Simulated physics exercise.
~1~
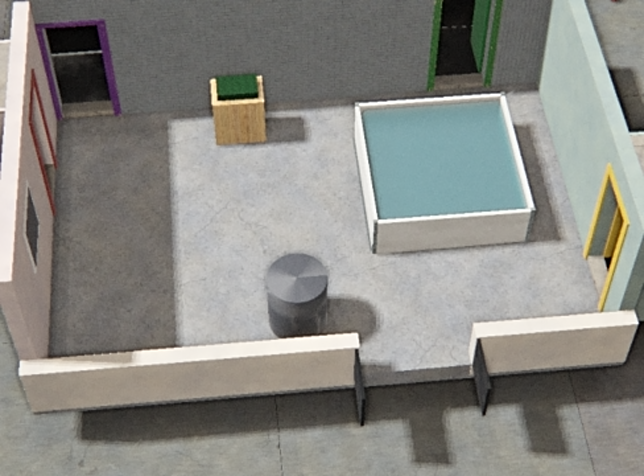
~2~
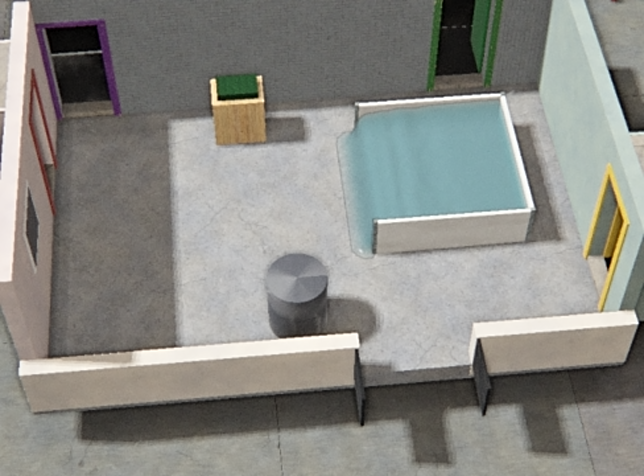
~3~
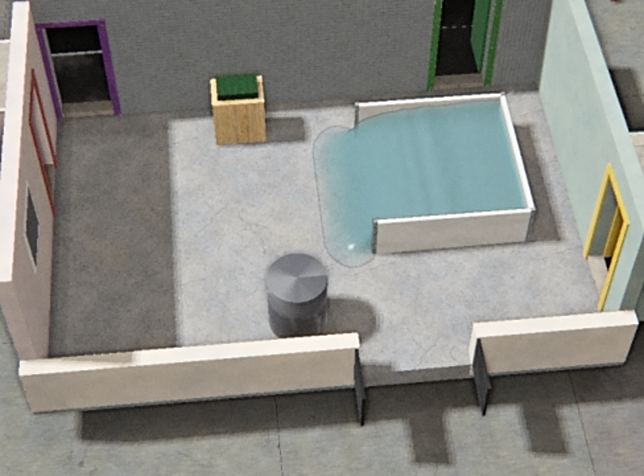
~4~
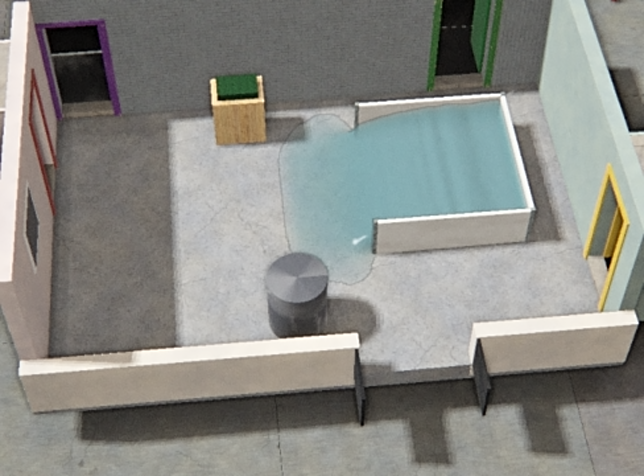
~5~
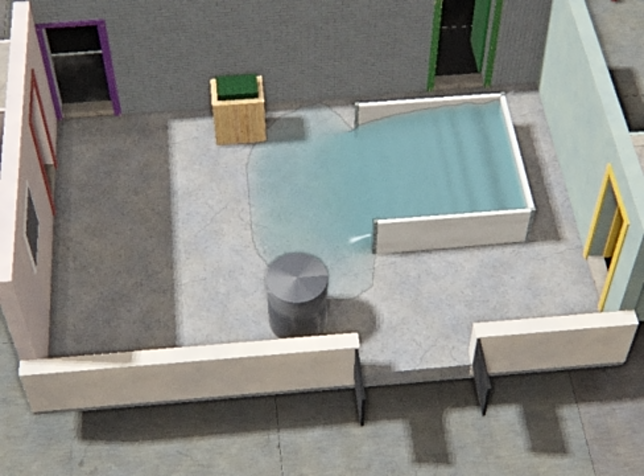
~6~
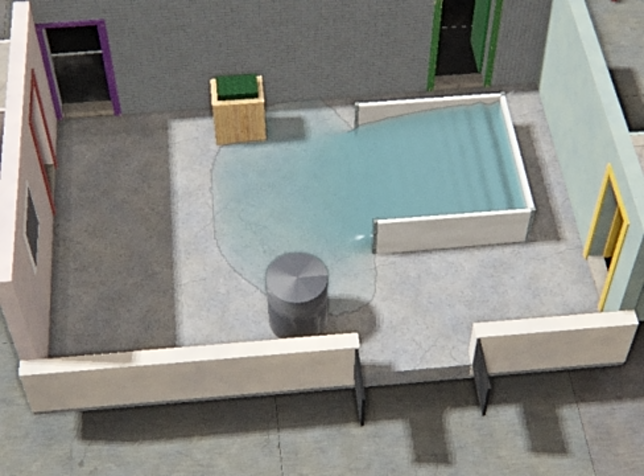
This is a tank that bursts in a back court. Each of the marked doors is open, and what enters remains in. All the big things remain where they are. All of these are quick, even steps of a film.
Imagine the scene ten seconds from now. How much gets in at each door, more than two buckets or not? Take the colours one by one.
The red door gets more than two; the green door gets two buckets or less; the yellow door gets two buckets or less; the purple door gets more than two.
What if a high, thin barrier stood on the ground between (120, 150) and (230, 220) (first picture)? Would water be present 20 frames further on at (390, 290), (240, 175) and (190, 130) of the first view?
Taking the three spots in turn, they are unwetted, inundated and inundated.
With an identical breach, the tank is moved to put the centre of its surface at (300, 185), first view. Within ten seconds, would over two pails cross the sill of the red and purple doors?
Red door tops the mark, purple door tops the mark.
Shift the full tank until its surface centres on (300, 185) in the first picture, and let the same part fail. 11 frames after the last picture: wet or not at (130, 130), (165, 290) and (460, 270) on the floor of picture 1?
The first spot ends up sodden, the second sodden and the third left untouched.
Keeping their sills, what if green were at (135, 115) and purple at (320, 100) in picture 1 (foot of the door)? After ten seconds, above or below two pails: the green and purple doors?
Check: Green one comes out above / purple one comes out below.
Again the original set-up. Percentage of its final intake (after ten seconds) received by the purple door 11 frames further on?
It comes to around 0 percent of the ten-second total.
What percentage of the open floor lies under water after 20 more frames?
Some 70 in a hundred.
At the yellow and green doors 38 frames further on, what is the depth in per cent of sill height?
Depth ratios, approx.: 0 and 40 percent.
A moment on, water covers 45 % of the floor; the red door not reached, the green door not reached, the yellow door not reached, the purple door not reached.
Next, water covers 65 % of the floor; the red door over two buckets in, the green door not reached, the yellow door not reached, the purple door wet at the sill, nothing in.
Then, water covers 70 % of the floor; the red door far over two buckets in, the green door wet at the sill, nothing in, the yellow door not reached, the purple door over two buckets in.
Later, water covers 80 % of the floor; the red door far over two buckets in, the green door wet at the sill, nothing in, the yellow door not reached, the purple door far over two buckets in.
In the end, water covers 95 % of the floor; the red door far over two buckets in, the green door wet at the sill, nothing in, the yellow door wet at the sill, nothing in, the purple door far over two buckets in.
